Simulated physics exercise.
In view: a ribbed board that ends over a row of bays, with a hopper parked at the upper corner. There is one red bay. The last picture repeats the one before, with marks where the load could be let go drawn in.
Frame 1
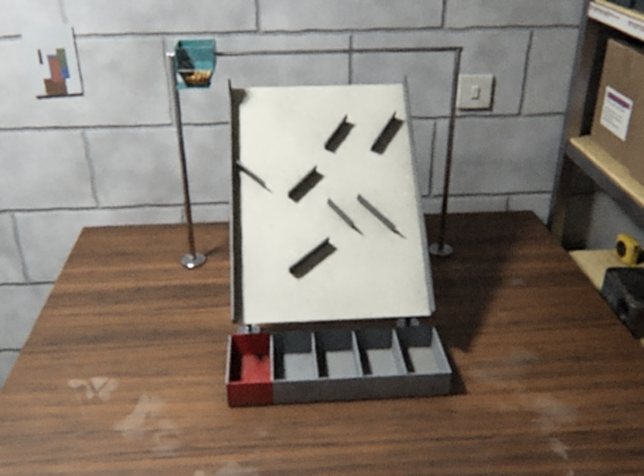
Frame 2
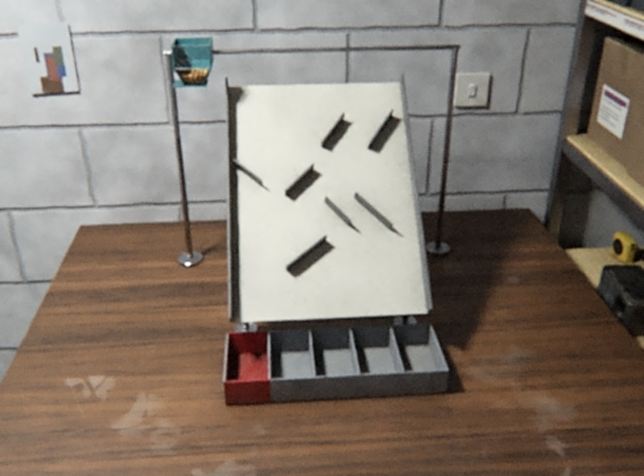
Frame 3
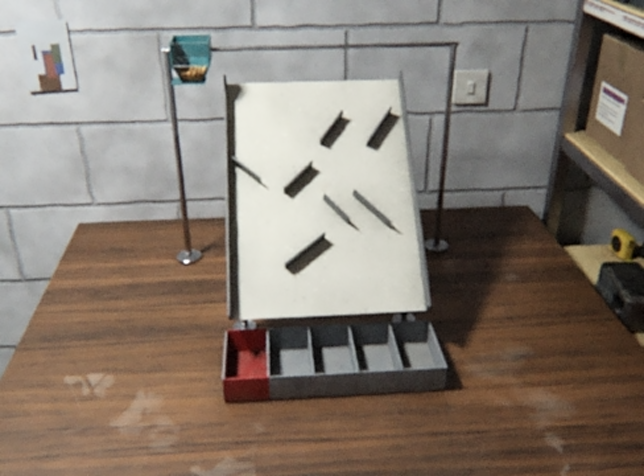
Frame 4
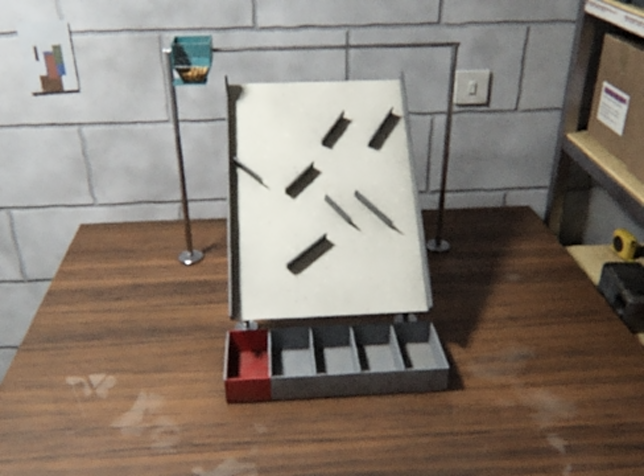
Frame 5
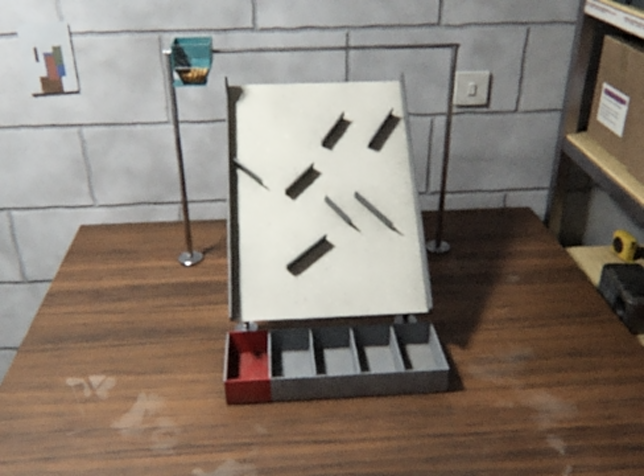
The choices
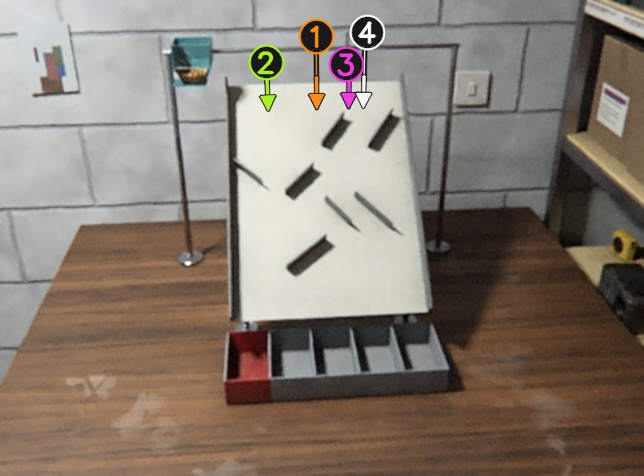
On a wooden table against a block wall, a pale sloped board with short dark ribs stood above a row of bays, one red, while the small hopper at upper left stayed put and nothing moved.
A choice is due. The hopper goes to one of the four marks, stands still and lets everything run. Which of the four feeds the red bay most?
Mark 1 does it best.
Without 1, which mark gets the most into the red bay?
Mark 2.
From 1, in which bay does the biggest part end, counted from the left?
It is the first one.
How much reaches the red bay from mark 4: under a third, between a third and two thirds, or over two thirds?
Mark 4 gives under a third.
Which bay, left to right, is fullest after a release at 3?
It is the fifth one.
On the marked copy, mark 1 meets the board at (316, 103); mark 2 meets the board at (268, 105); mark 3 meets the board at (348, 102); mark 4 meets the board at (363, 102).
With 1, close to two thirds in the red bay, a small share in other bays, close to a quarter outside the box.
With 2, close to half in the red bay, close to a quarter in other bays, close to a quarter outside the box.
With 3, a small share in the red bay, close to two thirds in other bays, close to a quarter outside the box.
With 4, only a few in the red bay, the bulk in other bays, a small share outside the box.
